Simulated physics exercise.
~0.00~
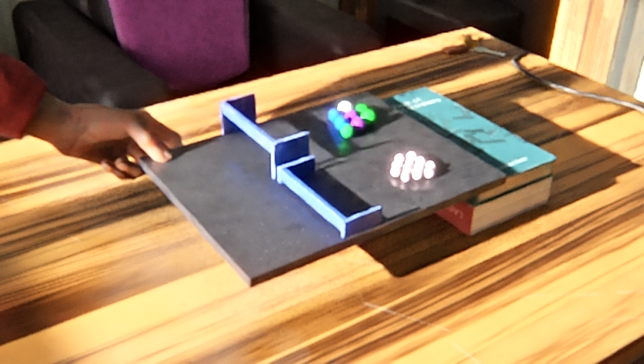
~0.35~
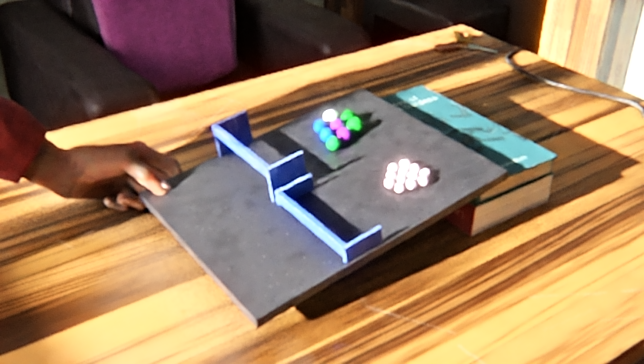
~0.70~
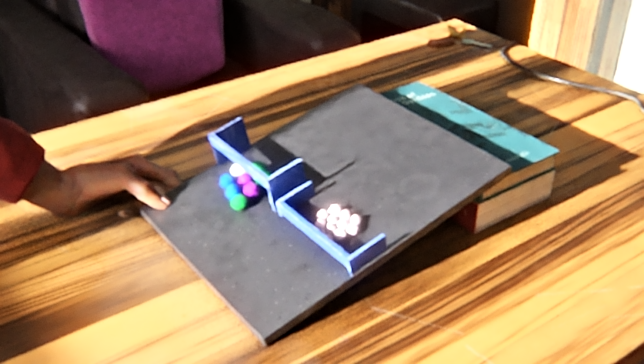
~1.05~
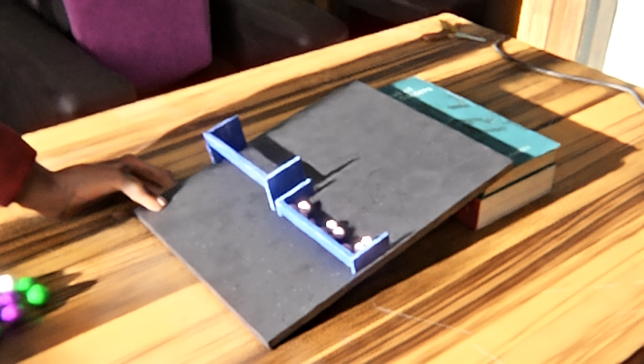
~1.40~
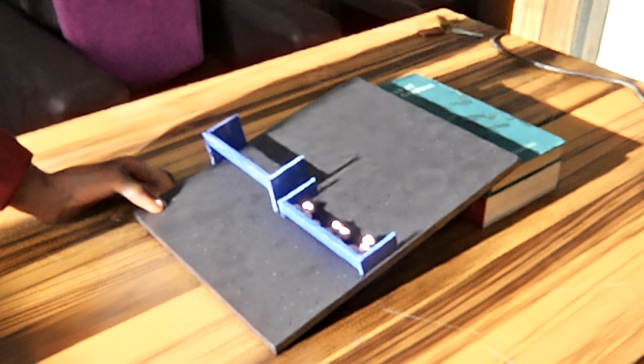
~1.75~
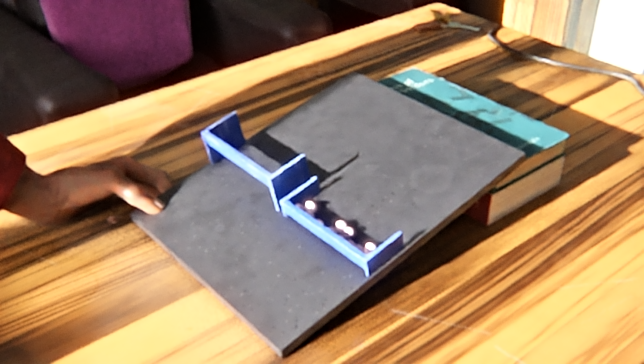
Two clusters of small balls, one multicoloured and one pale, slide down a dark board propped on books as a hand lowers its free end; the coloured ones pass under their blue bar and off the board, while the pale ones stay lined up behind theirs.
